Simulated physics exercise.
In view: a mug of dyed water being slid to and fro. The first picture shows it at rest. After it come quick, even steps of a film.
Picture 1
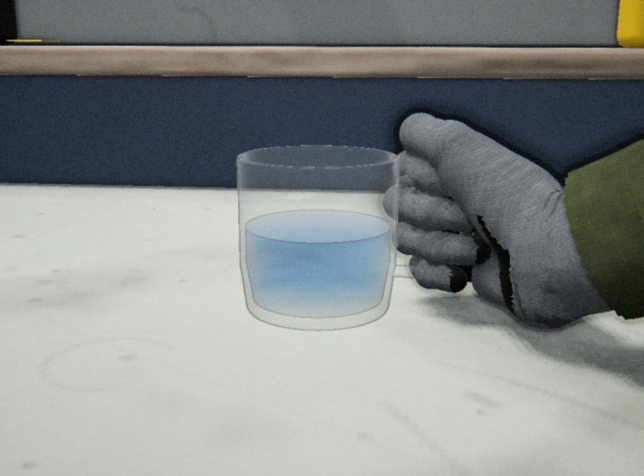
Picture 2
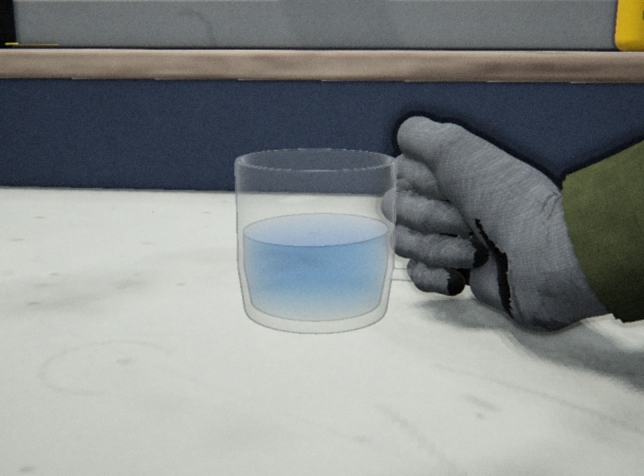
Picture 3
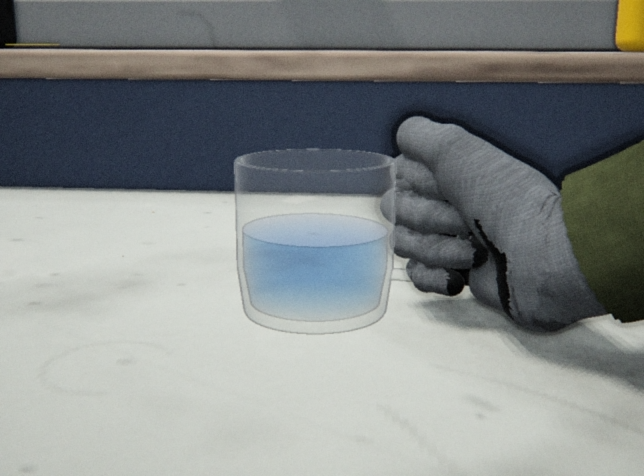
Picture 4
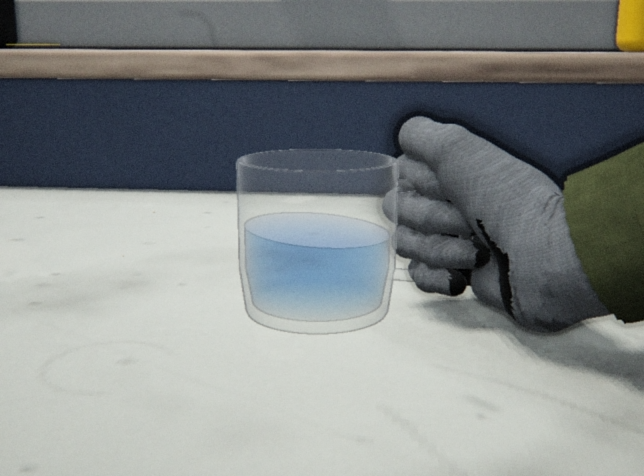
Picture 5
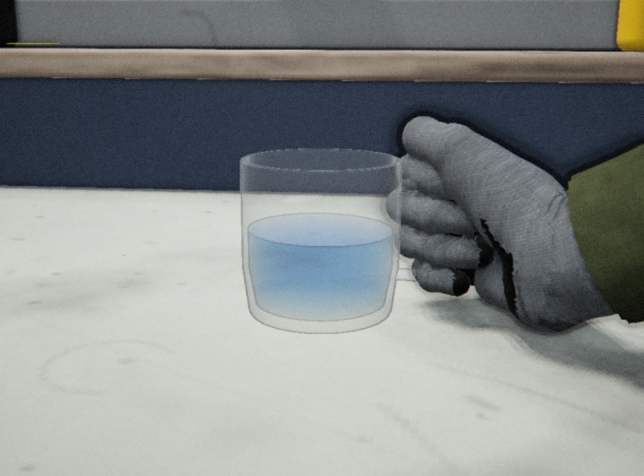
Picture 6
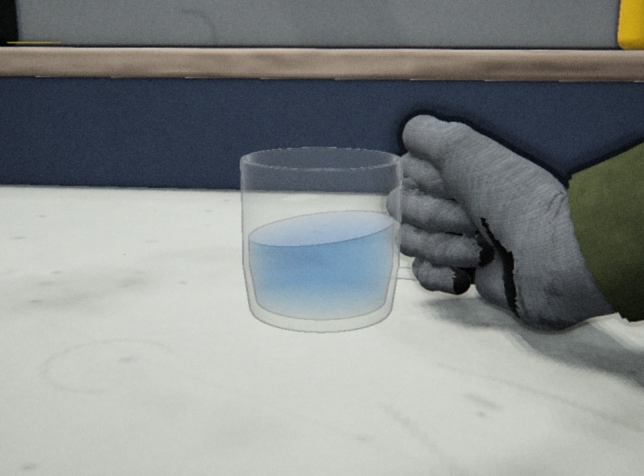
A gray-gloved hand slides a clear mug slightly left, then right, gently tilting its blue water.
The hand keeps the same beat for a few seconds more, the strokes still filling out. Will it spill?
The mug stays dry outside.
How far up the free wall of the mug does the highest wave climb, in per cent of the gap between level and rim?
Roughly 40 per cent.
Next, the highest wave so far stays far below the rim.
After that, the highest wave so far climbs under half way to the rim.
Finally, the highest wave so far climbs under half way to the rim; nothing has left it.
